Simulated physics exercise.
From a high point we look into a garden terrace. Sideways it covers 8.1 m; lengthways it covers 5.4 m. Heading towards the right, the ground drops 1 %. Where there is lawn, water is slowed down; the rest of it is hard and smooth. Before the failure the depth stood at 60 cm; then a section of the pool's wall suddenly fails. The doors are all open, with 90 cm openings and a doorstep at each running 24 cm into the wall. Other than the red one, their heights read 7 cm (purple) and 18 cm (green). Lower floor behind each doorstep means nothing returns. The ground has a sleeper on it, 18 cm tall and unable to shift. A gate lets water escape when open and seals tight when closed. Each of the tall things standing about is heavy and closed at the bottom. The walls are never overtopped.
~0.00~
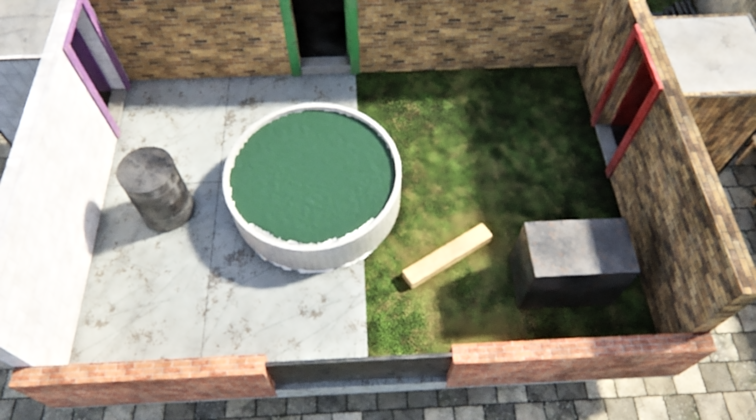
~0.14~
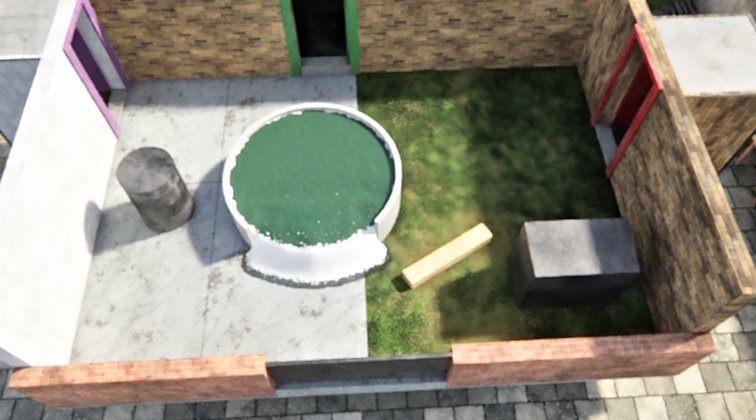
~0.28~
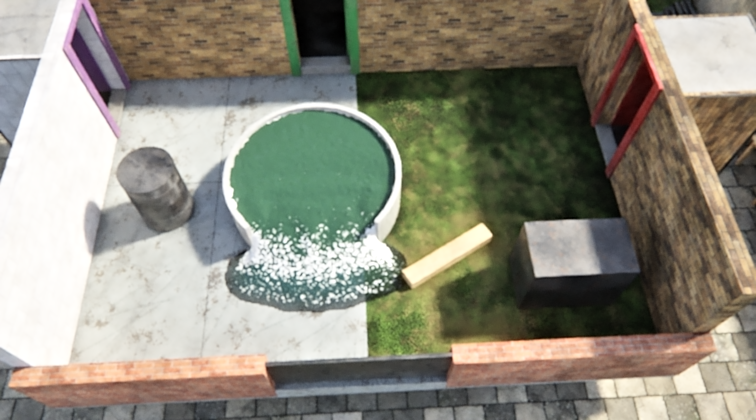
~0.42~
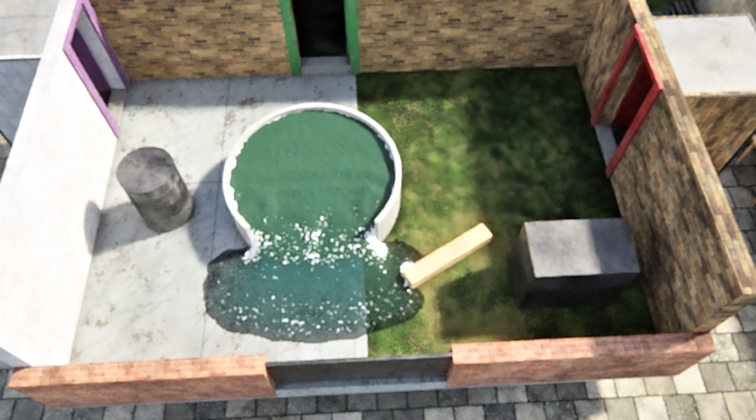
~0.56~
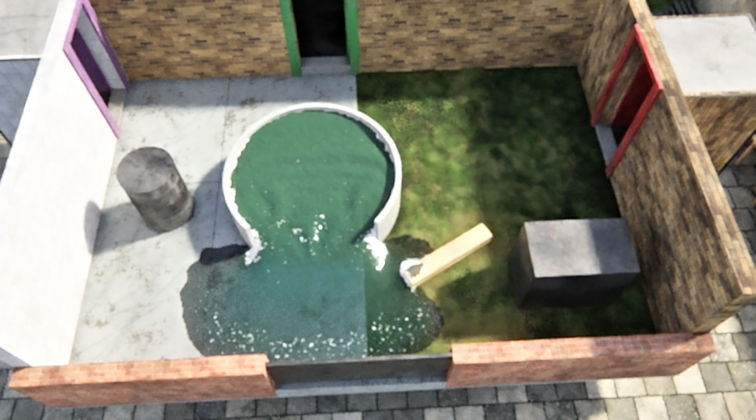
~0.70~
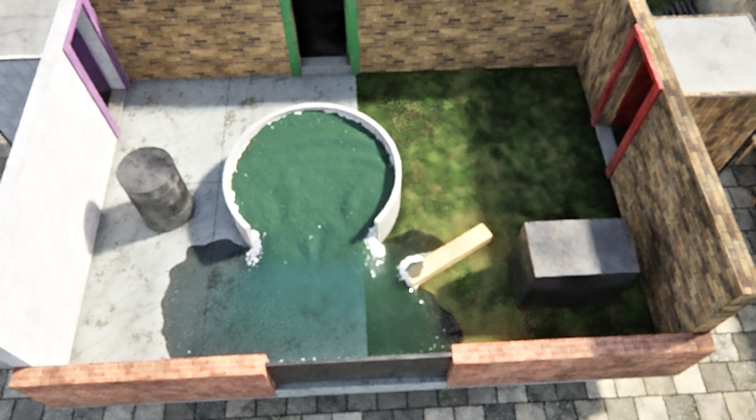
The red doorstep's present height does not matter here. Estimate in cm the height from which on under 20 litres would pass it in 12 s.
I would say 6 cm.
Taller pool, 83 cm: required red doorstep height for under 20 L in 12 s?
Something near 11.5 cm should do.
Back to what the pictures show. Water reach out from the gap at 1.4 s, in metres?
Near 3.6 m, more or less.
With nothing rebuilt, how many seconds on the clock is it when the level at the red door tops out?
I'd say near 12.0 seconds.
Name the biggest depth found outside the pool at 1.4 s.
About 45 cm.
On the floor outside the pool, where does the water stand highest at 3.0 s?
Near (93, 381).
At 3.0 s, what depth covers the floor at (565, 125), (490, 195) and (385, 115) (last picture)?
Some 0, 1 and 0 cm.
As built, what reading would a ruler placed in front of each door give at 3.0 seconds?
Purple door 0 cm, green door 0 cm, red door 0 cm.
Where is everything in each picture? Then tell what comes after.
Still water, 60 cm deep, in the pool at (313, 174); the red door at (622, 109) is dry, in the first picture.
The front is at (253, 272), 0.3 m from the gap at (315, 260); 0.5 m2 of floor is wet, 60 cm left at the back, in the second picture.
The front is at (397, 284), 0.7 m from the gap at (315, 262); 1.5 m2 of floor is wet, 60 cm left at the back, in the third picture.
Water pours out at (316, 263) and has run 1.2 m, to (232, 327); about 8 cm deep outside, 60 cm at the back, in the fourth picture.
The front is at a hidden place, 1.6 m from the gap at (316, 263); 5.1 m2 of floor is wet, 60 cm left at the back, in the fifth picture.
The front is at a hidden place, 2.0 m from the gap at (316, 263); 6.2 m2 of floor is wet, 57 cm left at the back; the red door at (622, 109), 5.1 m from the gap, is still 3.4 m from the nearest water, in the sixth picture.
After 1.4 s water covers 25 % of the floor, deepest (45 cm) near (323, 370); it has not reached the red door.
After 3.0 s water covers 40 % of the floor, deepest (32 cm) near (93, 381); it has not reached the red door.
After 12.0 s water covers 100 % of the floor; 13 cm at the red door, 8 litres in over its 7 cm doorstep.
At the red door as built, the water arrived by 4.9 s and peaked near 13 cm at 12.0 s.
Run again over the same 12 s with other heights there, 40 litres in over 4.5 cm, 8 litres over 7 cm. The limit of 20 litres is kept from about 6 cm up.
